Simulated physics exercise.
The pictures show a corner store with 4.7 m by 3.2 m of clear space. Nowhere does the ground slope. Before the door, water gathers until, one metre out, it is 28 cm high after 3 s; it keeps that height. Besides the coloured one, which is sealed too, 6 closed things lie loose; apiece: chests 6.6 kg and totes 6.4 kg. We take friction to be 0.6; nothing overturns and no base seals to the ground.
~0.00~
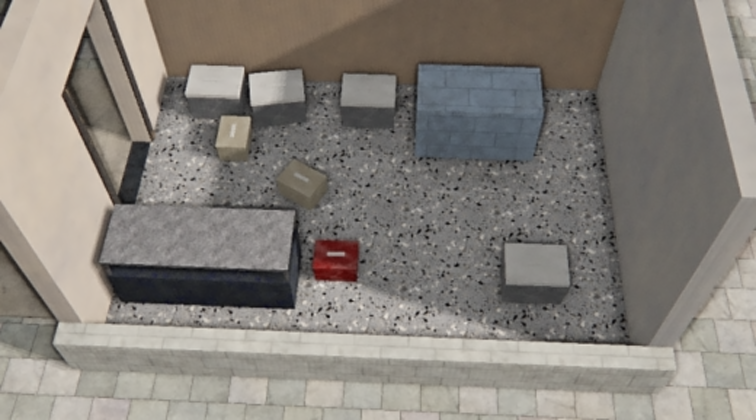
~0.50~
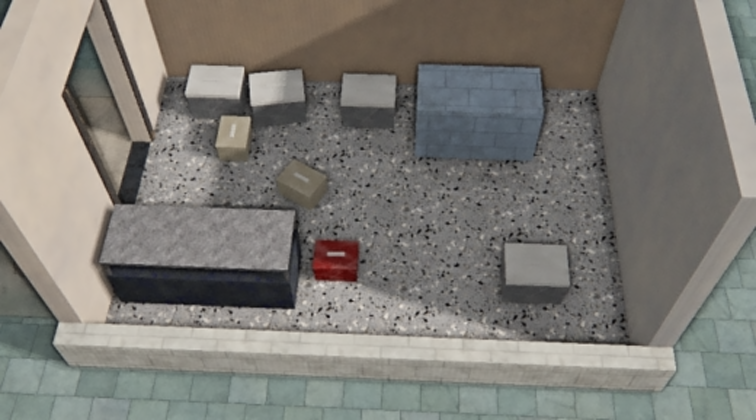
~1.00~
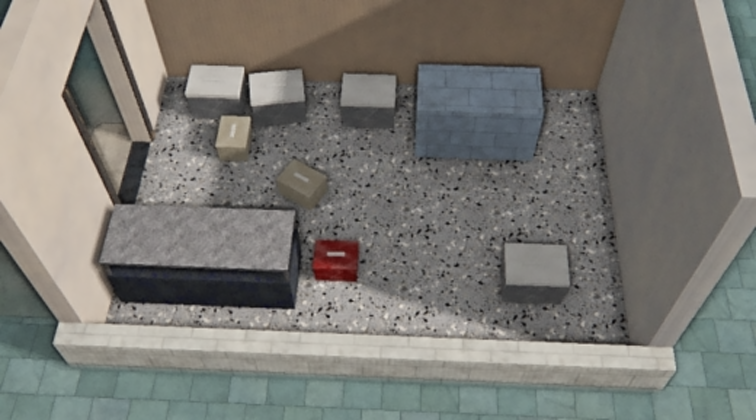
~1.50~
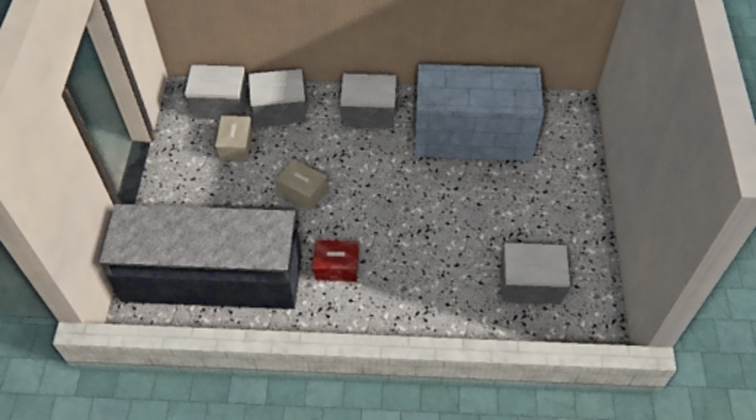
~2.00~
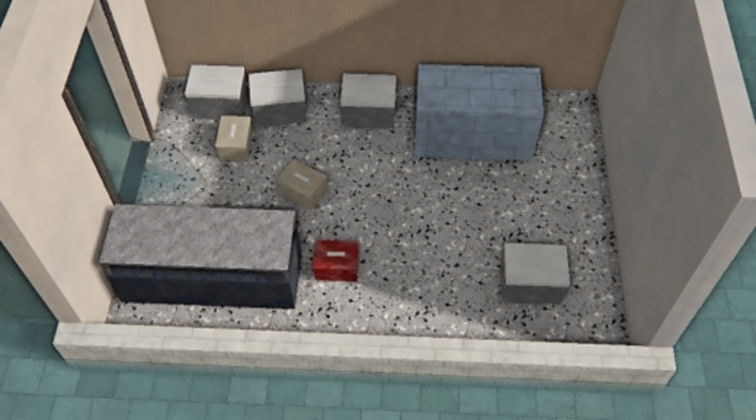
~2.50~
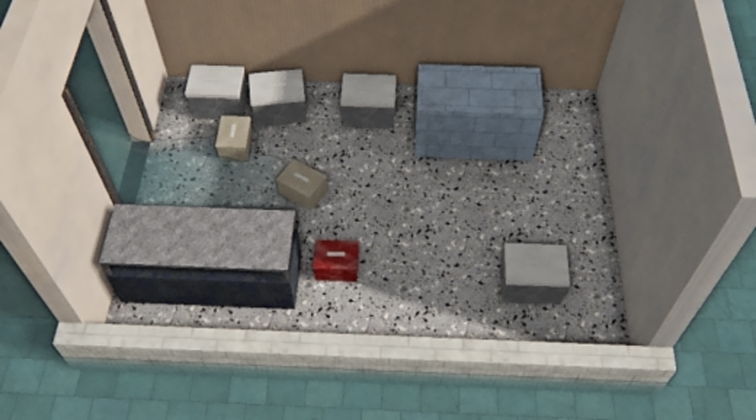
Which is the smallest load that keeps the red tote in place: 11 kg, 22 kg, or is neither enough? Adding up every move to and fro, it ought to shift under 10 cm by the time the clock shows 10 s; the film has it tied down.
Only the hefty one is fine.
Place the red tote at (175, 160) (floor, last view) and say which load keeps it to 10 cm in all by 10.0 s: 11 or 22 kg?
The answer: No weight will do.
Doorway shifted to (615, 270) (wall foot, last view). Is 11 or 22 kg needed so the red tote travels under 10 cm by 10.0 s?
Under that setup, neither option succeeds.
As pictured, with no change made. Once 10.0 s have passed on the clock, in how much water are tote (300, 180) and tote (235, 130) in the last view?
I'd estimate 17 cm for the first and 20 cm for the second.
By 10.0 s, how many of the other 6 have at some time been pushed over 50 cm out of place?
I get 4.
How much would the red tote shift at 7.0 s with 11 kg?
0 cm.
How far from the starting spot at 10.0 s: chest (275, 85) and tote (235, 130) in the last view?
They've ended up 140 cm and 350 cm away, in that order.
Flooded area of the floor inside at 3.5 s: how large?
Close to 4.5 m2, I'd say.
After 3.5 s the red tote would be 0 cm from its start with 11 kg and 0 cm from its start with 22 kg; 3 cm of water round it then.
After 4.5 s the red tote would be 0 cm from its start with 11 kg and 0 cm from its start with 22 kg; 3 cm of water round it then.
After 7.0 s the red tote would be 0 cm from its start with 11 kg and 0 cm from its start with 22 kg; 3 cm of water round it then.
After 10.0 s the red tote would be 93 cm from its start with 11 kg and 2 cm from its start with 22 kg; 12 cm of water round it then.
